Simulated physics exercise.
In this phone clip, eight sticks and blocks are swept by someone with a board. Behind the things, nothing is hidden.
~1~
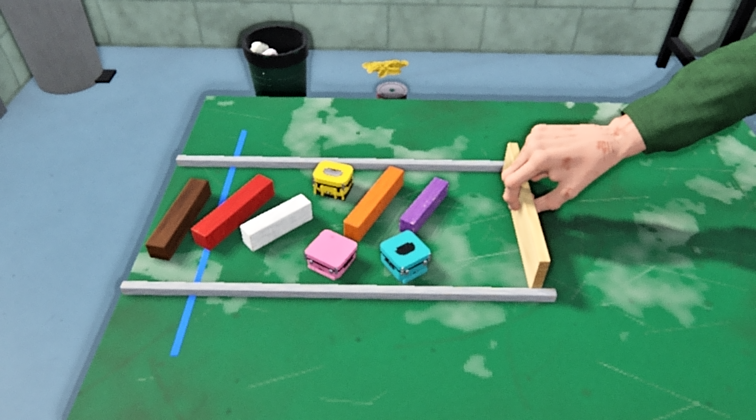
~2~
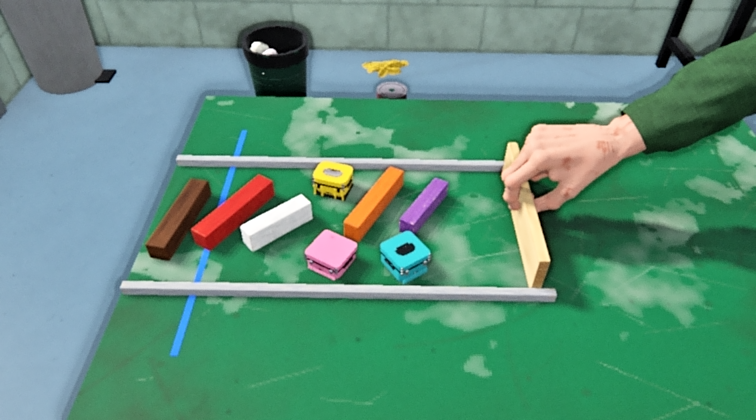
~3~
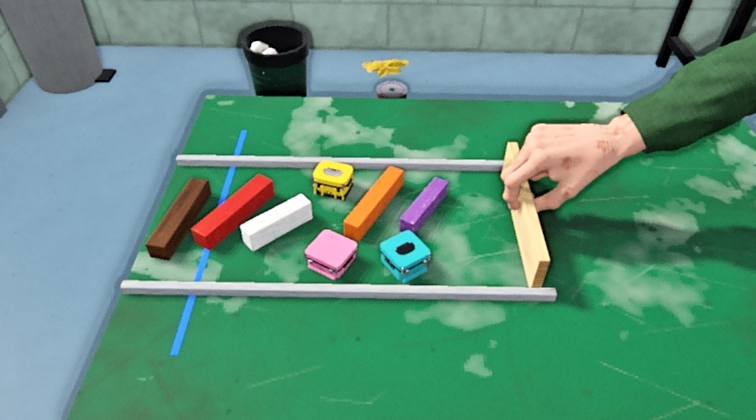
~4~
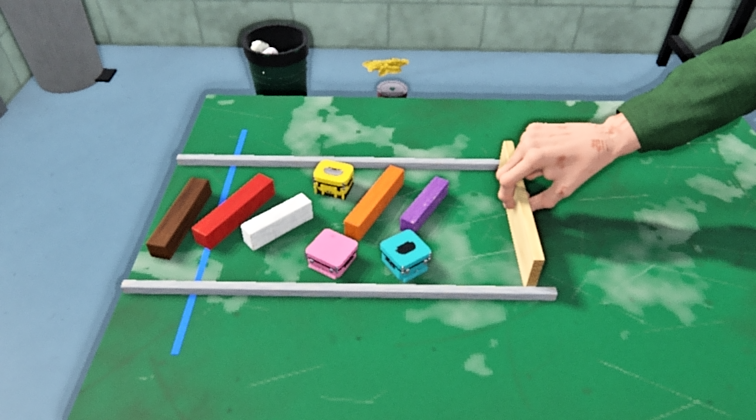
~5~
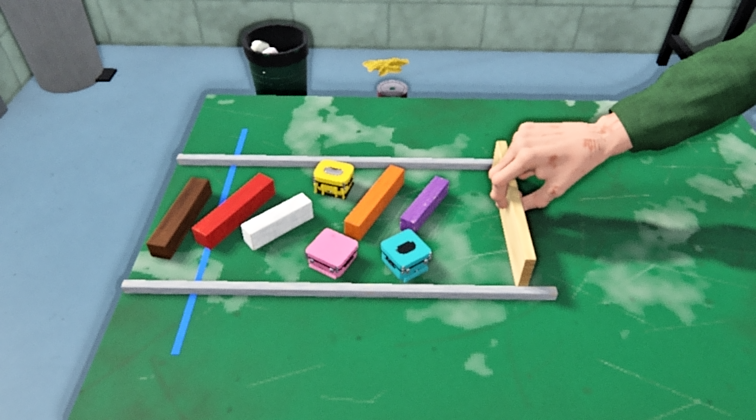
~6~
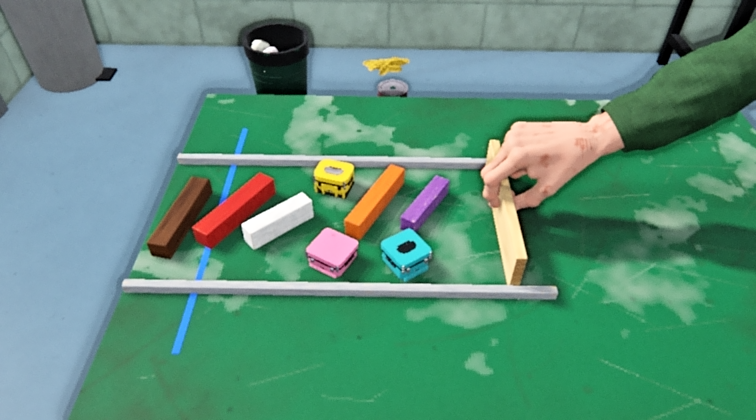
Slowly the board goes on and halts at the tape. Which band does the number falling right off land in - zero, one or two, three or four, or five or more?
Just one or two.
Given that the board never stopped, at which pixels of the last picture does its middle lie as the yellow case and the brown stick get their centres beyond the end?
The middle sits near (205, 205) for the first and near (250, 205) for the other.
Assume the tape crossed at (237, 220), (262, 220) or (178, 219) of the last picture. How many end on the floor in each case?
1, 0, 5.
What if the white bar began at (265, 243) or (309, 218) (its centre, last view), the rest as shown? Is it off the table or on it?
Place by place, it is kept; is kept.
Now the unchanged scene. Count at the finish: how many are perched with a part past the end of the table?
Overhang count: 2.
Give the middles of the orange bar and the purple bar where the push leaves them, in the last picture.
I'd say approximately (198, 193) and then (212, 202).
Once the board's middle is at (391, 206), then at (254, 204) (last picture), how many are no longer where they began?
At first I count 4, and then 8.
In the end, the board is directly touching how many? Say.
That comes to 2.
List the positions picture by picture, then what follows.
In the first picture, brown stick (181, 217); red bar (235, 211); white bar (278, 222); board (523, 211); tape (216, 221).
In the second picture, red bar (235, 211); board (523, 211).
In the third picture, white bar (278, 222); yellow case (334, 180).
In the fourth picture, brown stick (181, 216); purple bar (425, 205).
In the fifth picture, red bar (236, 210); turquoise case (405, 256).
In the sixth picture, brown stick (182, 216); red bar (236, 209); white bar (279, 220); board (503, 208); tape (217, 219).
Soon after, none off yet; brown stick at rest near (182, 216); red bar at rest near (236, 209); white bar at rest near (279, 220).
Then, none off yet; brown stick at rest near (182, 216); red bar moved a little near (216, 207); white bar moved a little near (241, 220).
At rest, the number that fall off is one or two; fallen, red bar and brown stick.
